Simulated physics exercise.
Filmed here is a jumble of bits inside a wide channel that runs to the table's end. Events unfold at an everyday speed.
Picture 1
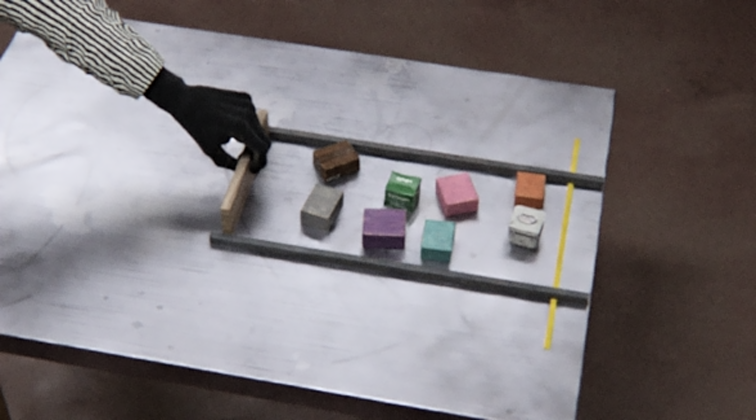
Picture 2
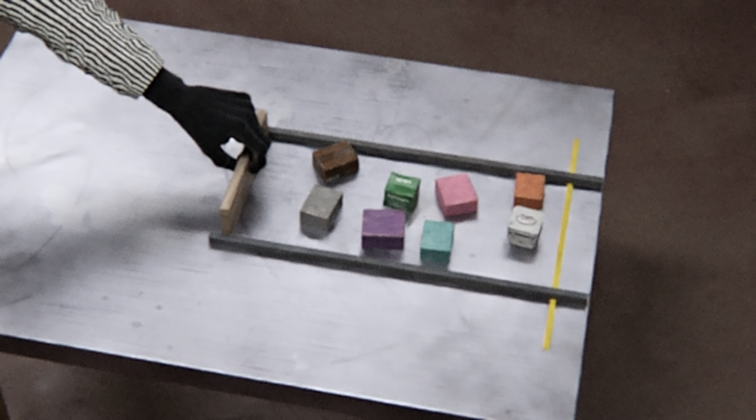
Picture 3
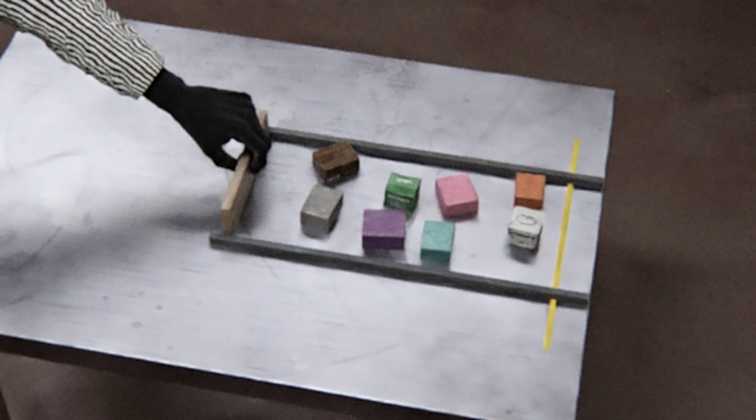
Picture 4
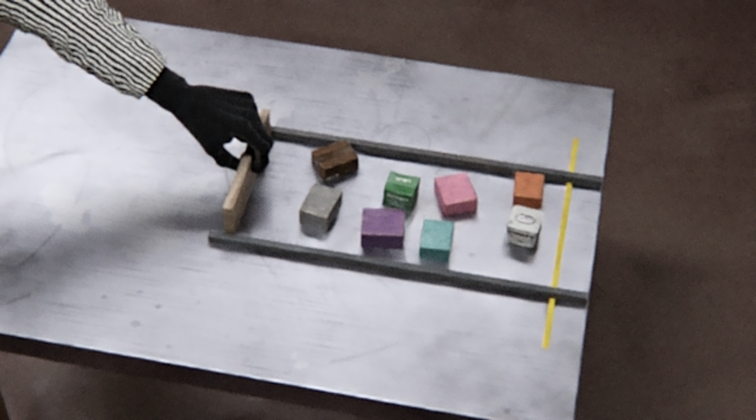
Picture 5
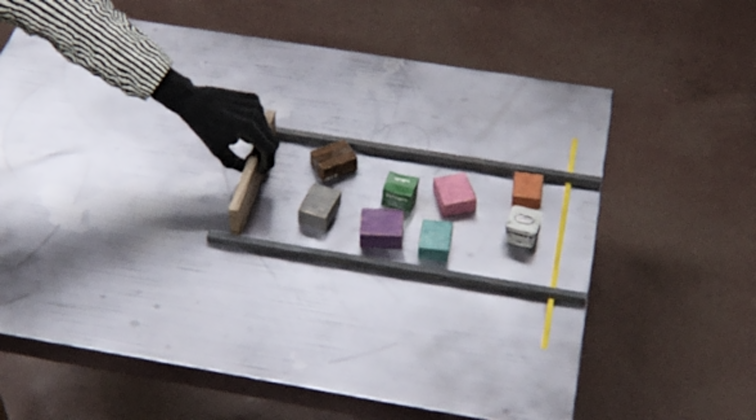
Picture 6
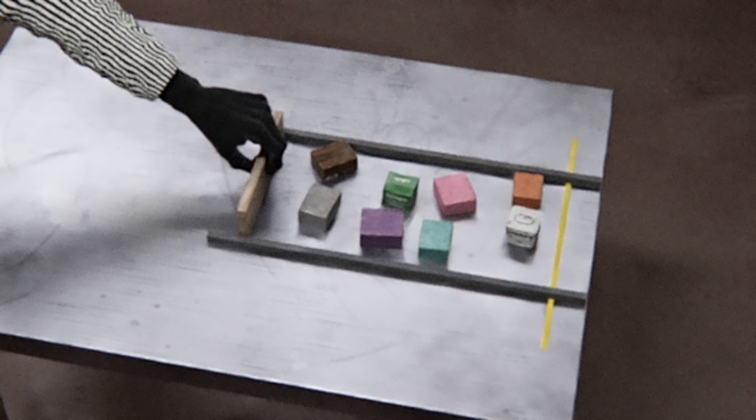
On a pale tabletop, a black-gloved hand held a wooden board still between two dark rails, then slid it slightly right toward the scattered coloured blocks, which stayed in place near a yellow line.
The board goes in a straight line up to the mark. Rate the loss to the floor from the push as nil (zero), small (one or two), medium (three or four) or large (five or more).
The loss is large.
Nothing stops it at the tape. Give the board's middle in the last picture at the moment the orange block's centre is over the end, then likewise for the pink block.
At (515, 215) for the orange block; at (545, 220) for the pink block.
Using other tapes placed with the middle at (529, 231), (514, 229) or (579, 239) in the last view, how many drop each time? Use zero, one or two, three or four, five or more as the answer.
In order of the three spots, it's 1 or 2, then one or two, then at least five.
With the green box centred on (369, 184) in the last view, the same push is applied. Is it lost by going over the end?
Then it survives.
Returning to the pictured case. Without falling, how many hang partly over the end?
I'd say 1 of them.
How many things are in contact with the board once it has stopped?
The number is 3.
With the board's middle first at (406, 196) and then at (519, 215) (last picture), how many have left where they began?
6 and 8.
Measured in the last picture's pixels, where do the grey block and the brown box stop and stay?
The grey block settles near (574, 247); as for the brown box, near (587, 192).
Early on, none off yet; white case at rest near (523, 228); orange block at rest near (527, 191); pink block at rest near (455, 194).
A while later, none off yet; white case moving near (528, 229); orange block travelled about its own width near (549, 191); pink block travelled well along near (519, 204).
Finally, the number that fall off is five or more; lost, purple block, turquoise block, pink block, orange block and white case.
